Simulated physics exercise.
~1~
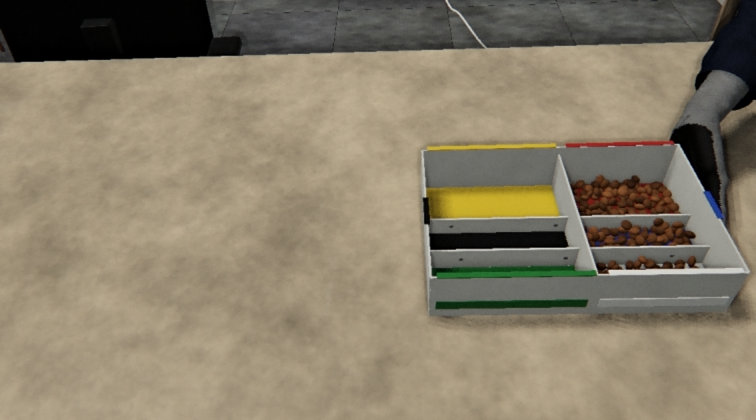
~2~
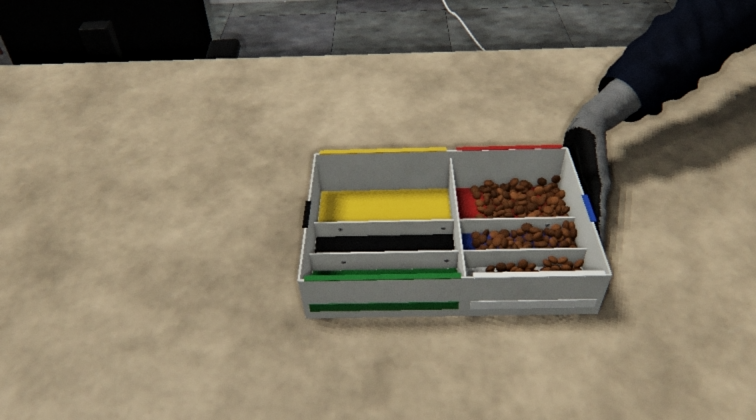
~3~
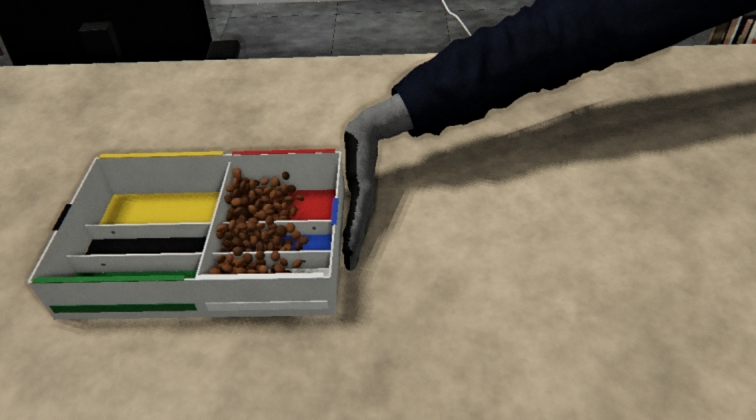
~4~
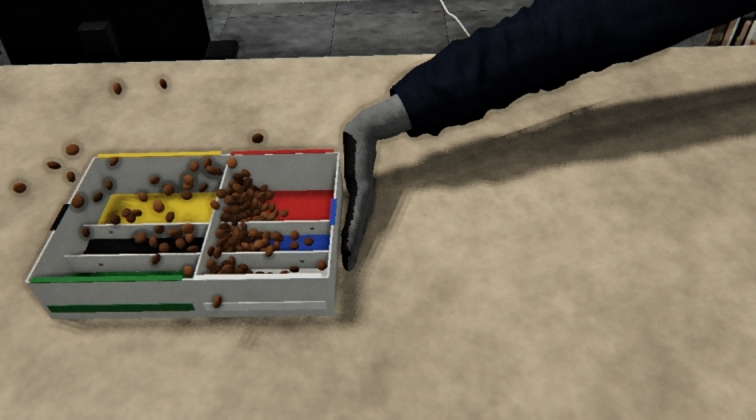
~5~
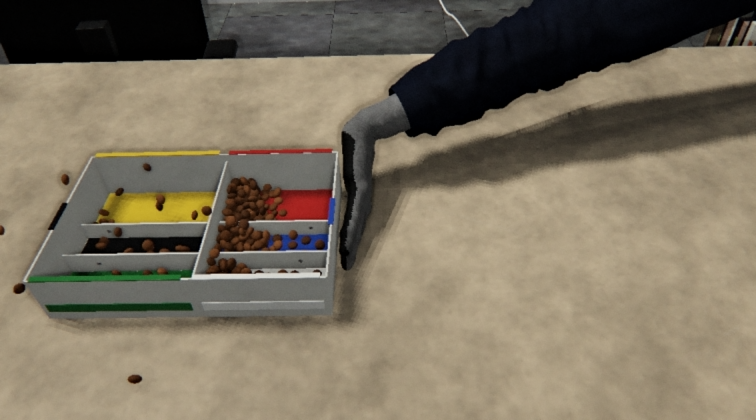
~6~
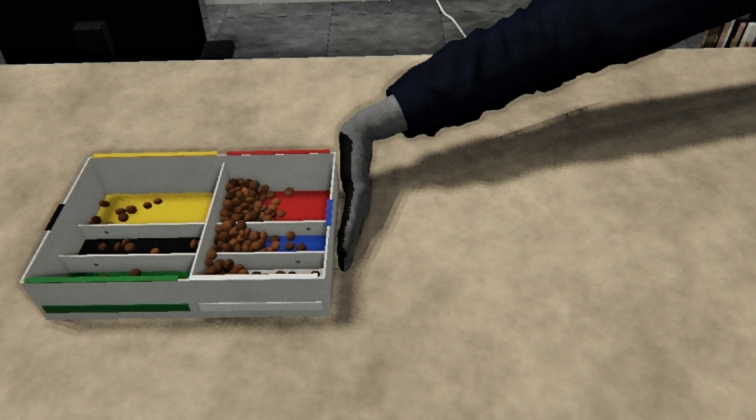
A gloved hand pushes a divided tray left and stops, scattering kibble into other compartments.
